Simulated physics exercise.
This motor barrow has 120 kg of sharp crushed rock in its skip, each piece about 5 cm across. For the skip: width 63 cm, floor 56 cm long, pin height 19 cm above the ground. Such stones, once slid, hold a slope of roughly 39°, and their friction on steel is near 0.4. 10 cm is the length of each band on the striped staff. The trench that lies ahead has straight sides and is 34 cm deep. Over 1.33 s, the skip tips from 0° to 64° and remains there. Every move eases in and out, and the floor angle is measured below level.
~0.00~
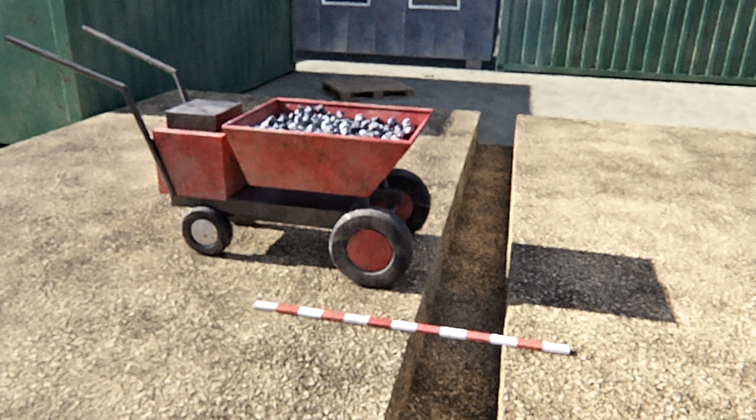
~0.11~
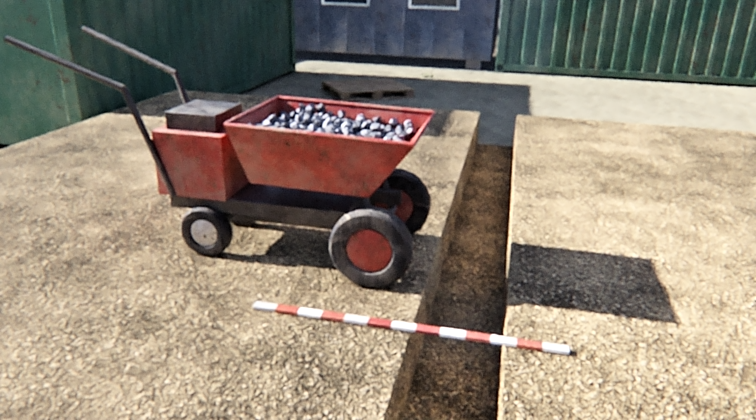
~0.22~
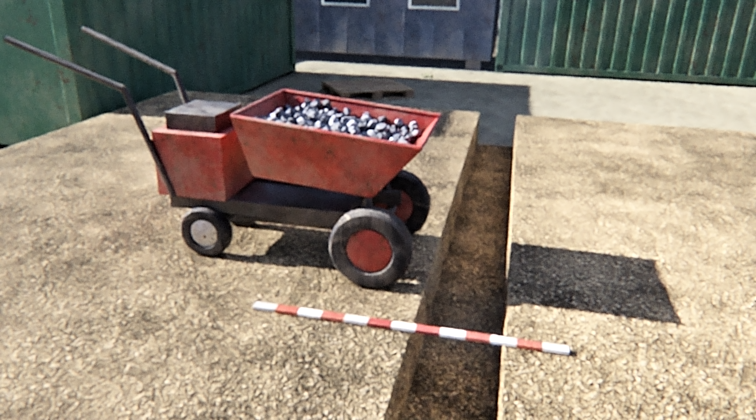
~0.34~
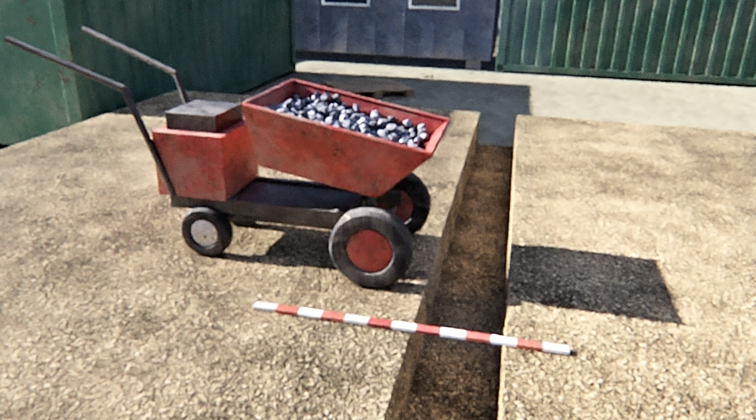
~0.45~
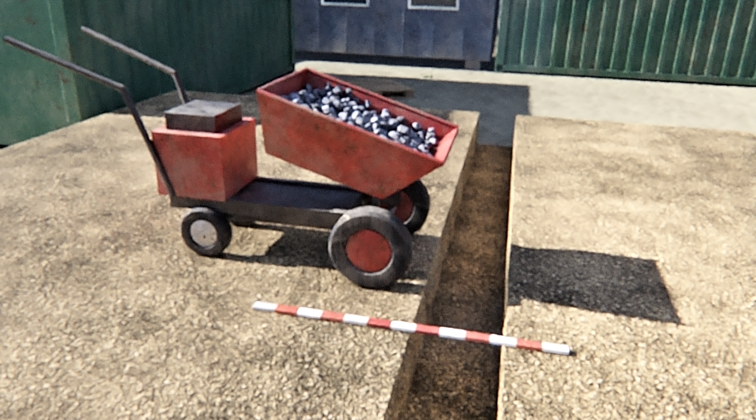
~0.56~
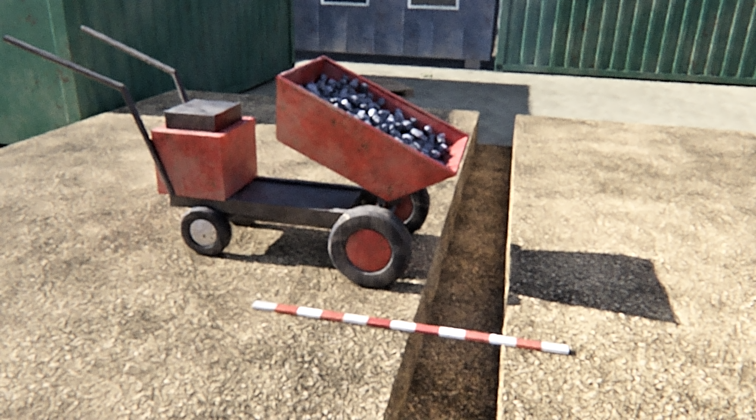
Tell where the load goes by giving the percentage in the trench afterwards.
About 23 per cent of the load is in the trench.
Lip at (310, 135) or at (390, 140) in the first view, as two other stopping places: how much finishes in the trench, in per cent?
Roughly 35 in a hundred from the first, 40 in a hundred from the second.
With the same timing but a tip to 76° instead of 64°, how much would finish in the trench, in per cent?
Around 50 per cent would finish in the trench.
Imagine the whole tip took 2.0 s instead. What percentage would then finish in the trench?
It'd be some 25 per cent.
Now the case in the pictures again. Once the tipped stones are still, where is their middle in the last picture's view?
Roughly at pixel (513, 272).
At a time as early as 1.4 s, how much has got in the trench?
Roughly 5 percent of the load.
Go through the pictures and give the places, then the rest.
In the first frame, the skip is at 0°, its lip at (412, 144); the top of the load is at (322, 117).
In the second frame, the skip is at 1°, its lip at (414, 145); the top of the load is at (315, 115); the stones move at 0.2 m/s on average.
In the third frame, the skip is at 5°, its lip at (421, 149); the top of the load is at (315, 109); the stones move at 0.3 m/s on average.
In the fourth frame, the skip is at 10°, its lip at (432, 155); the top of the load is at (316, 101); the stones move at 0.5 m/s on average.
In the fifth frame, lip at (444, 164), floor tilted 17°, highest stones at (320, 92); the stones move at 0.6 m/s on average.
In the sixth frame, lip at (456, 175), floor tilted 24°, highest stones at (328, 85); the stones move at 0.6 m/s on average.
After 1.0 s the floor is at 54°; 100 % in the skip; the foremost stones are at (474, 204).
After 1.4 s the floor is at 64°; 95 % in the skip, 3 % in the trench, 2 % past the trench; the foremost stones are at (533, 266).
After 1.8 s the floor is at 64°; 77 % in the skip, 6 % in the trench, 17 % past the trench; the foremost stones are at (589, 270).
After 3.7 s the floor is at 64°; 53 % in the skip, 23 % in the trench, 24 % past the trench; the foremost stones are at (619, 280).
